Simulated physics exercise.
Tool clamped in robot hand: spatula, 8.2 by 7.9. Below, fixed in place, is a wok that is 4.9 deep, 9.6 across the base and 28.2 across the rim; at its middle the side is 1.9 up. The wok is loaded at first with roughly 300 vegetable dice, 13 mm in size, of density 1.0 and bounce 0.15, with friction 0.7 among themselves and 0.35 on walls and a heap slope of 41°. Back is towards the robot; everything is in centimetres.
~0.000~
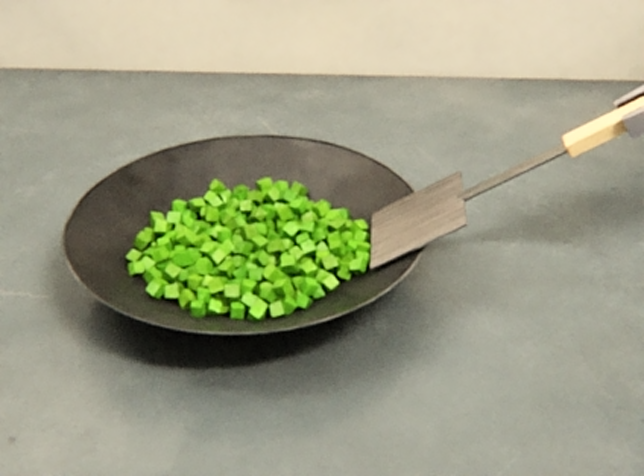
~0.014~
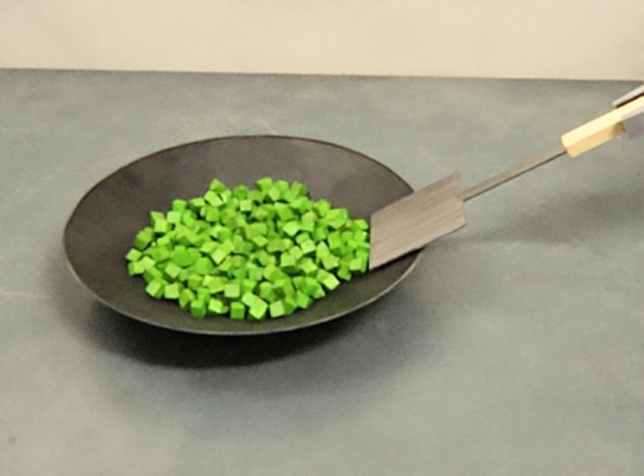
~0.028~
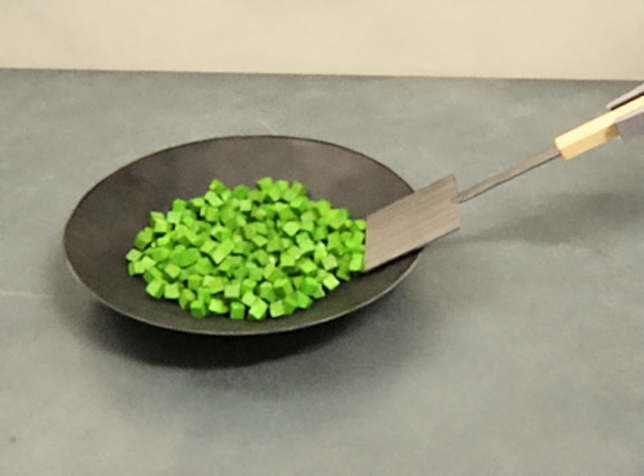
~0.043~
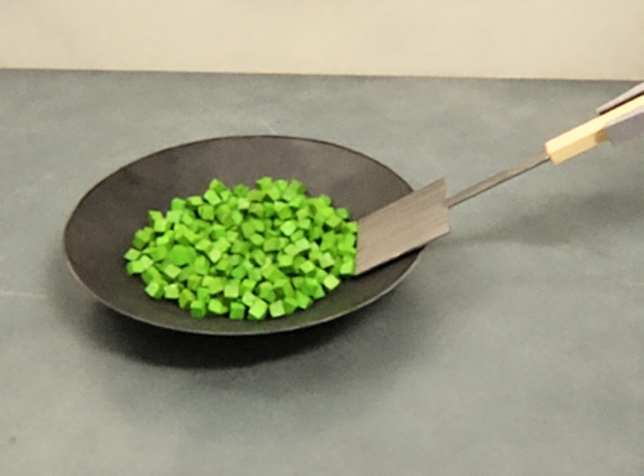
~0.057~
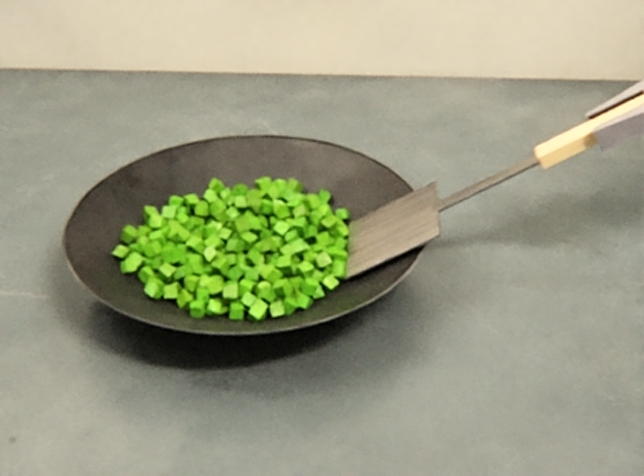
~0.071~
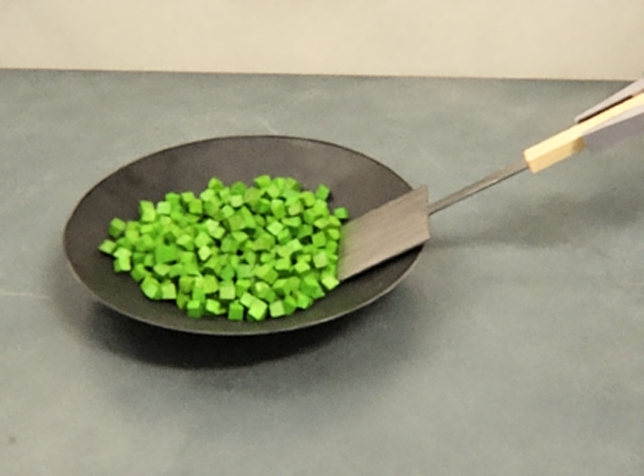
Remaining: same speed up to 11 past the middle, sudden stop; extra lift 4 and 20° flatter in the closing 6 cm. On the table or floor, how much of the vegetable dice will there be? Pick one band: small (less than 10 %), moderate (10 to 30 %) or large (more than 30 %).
Large.
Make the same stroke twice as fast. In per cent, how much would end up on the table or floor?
I'd expect near 55 per cent.
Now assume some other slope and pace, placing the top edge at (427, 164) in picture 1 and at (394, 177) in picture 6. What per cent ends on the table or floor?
Close to 40 in a hundred.
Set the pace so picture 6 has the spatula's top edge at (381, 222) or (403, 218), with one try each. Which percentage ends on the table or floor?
That comes to about 55 and about 55 percent, in that order.
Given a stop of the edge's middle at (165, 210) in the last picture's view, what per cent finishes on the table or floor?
Approximately 15 per cent, I reckon.
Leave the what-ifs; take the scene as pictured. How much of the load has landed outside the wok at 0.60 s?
Share at that moment: About 45 %.
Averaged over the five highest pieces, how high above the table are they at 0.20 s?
Roughly 7 cm above the table.
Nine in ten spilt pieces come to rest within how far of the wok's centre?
That works out to near 25 cm.
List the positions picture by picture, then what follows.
The first frame shows spatula top edge at (464, 197), sloping 32°; upper third of the load around (255, 242), from x 135 to 365, top at y 185; 297 in the wok.
The second frame shows spatula top edge at (463, 197), sloping 32°; upper third of the load around (255, 242), from x 135 to 365, top at y 185.
The third frame shows spatula top edge at (457, 199), sloping 32°; upper third of the load around (255, 242), from x 135 to 360, top at y 185.
The fourth frame shows spatula top edge at (448, 203), sloping 32°; upper third of the load around (241, 239), from x 135 to 350, top at y 185.
The fifth frame shows spatula top edge at (438, 207), sloping 32°; upper third of the load around (231, 238), from x 125 to 345, top at y 185.
The sixth frame shows spatula top edge at (428, 211), sloping 32°; upper third of the load around (217, 235), from x 110 to 340, top at y 185; 297 in the wok.
After 0.20 s, sloping 32°, highest piece 7 above the table; 292 in the wok, 5 on the blade or in flight.
After 0.34 s, sloping 27°, highest piece 8 above the table; 243 in the wok, 15 on the table or floor, 39 on the blade or in flight.
After 0.60 s, sloping 12°, highest piece 5 above the table; 169 in the wok, 128 on the table or floor.
After 1.65 s, sloping 12°, highest piece 5 above the table; 169 in the wok, 128 on the table or floor.
At rest, 169 in the wok, 128 on the table or floor. That is 43 % on the table or floor.
